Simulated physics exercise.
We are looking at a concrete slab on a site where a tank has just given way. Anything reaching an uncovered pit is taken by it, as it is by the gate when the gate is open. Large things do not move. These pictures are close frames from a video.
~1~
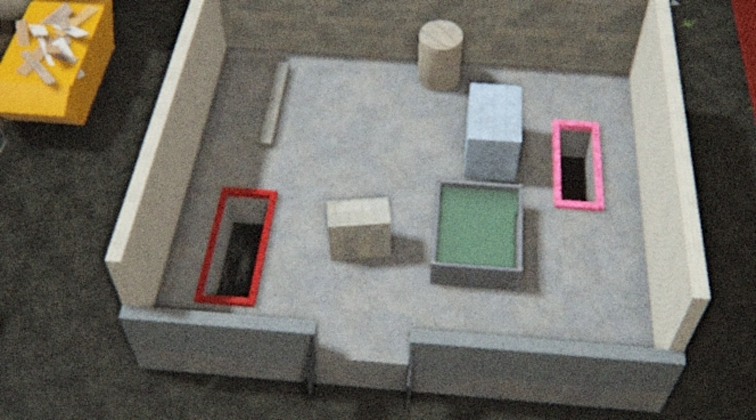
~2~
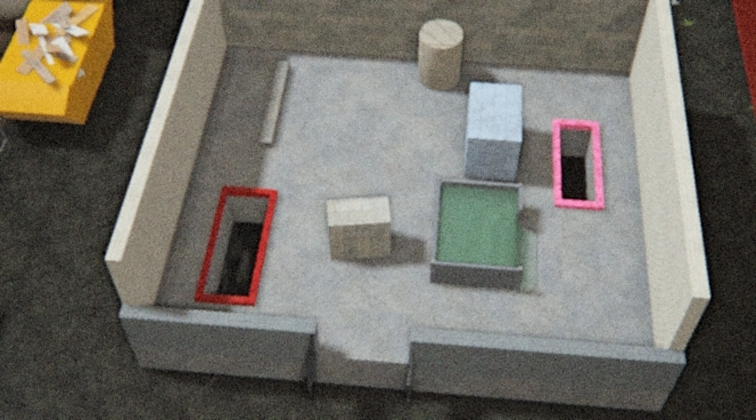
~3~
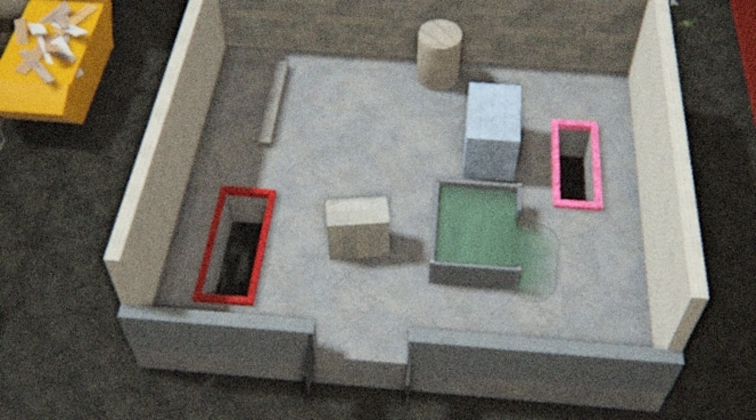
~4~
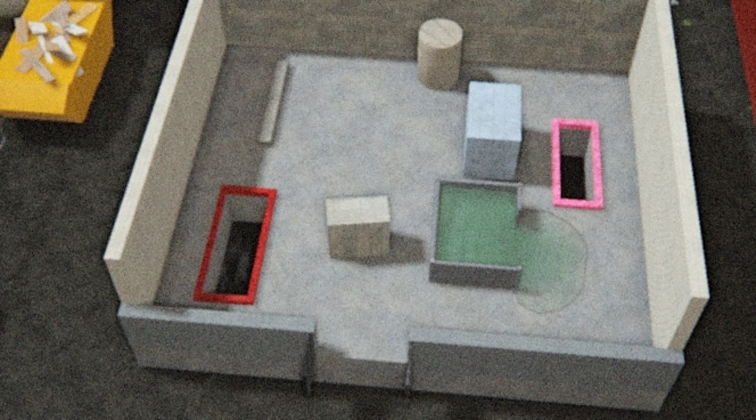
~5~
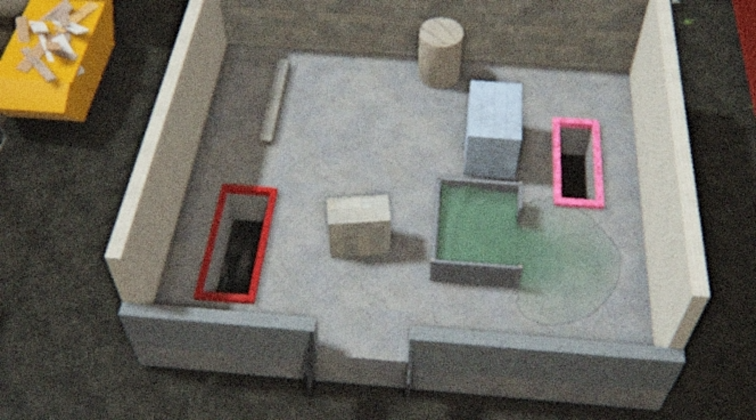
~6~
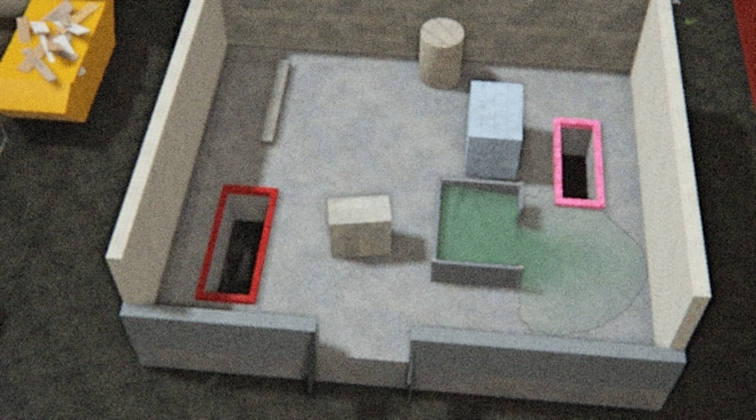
On a walled concrete slab, a square tank of green water stood full and still, then its right side gave way and the water poured out rightward, spreading in a widening, rounded pool across the floor.
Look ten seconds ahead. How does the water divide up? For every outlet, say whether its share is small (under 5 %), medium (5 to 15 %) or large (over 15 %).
Result - gate: Small; red pit: Small; pink pit: Small.
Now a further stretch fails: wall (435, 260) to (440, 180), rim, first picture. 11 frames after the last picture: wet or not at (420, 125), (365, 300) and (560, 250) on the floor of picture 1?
So the first one is left untouched, the next drenched, and the last left untouched.
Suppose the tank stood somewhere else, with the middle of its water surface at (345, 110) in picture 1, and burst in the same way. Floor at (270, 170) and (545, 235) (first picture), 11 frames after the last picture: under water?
Untouched, swamped.
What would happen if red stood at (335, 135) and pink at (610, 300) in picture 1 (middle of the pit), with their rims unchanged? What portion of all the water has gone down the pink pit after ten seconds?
Note: Pink pit, 35 percent.
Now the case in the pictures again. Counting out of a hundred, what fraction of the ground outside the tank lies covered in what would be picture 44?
Roughly 40 %.
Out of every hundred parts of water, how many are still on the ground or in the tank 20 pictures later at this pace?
Roughly 100 parts in a hundred.
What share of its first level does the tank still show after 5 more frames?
I'd put it near 54 per cent.
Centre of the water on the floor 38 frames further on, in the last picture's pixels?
I'd point to (538, 237).
A moment on, water covers 10 % of the floor; the gate 0 %, the red pit 0 %, the pink pit 0 %.
Next, water covers 15 % of the floor; the gate 0 %, the red pit 0 %, the pink pit 0 %.
Then, water covers 20 % of the floor; the gate 0 %, the red pit 0 %, the pink pit 0 %.
Later, water covers 40 % of the floor; the gate 0 %, the red pit 0 %, the pink pit 0 %.
In the end, water covers 60 % of the floor; the gate 2 %, the red pit 0 %, the pink pit 0 %.
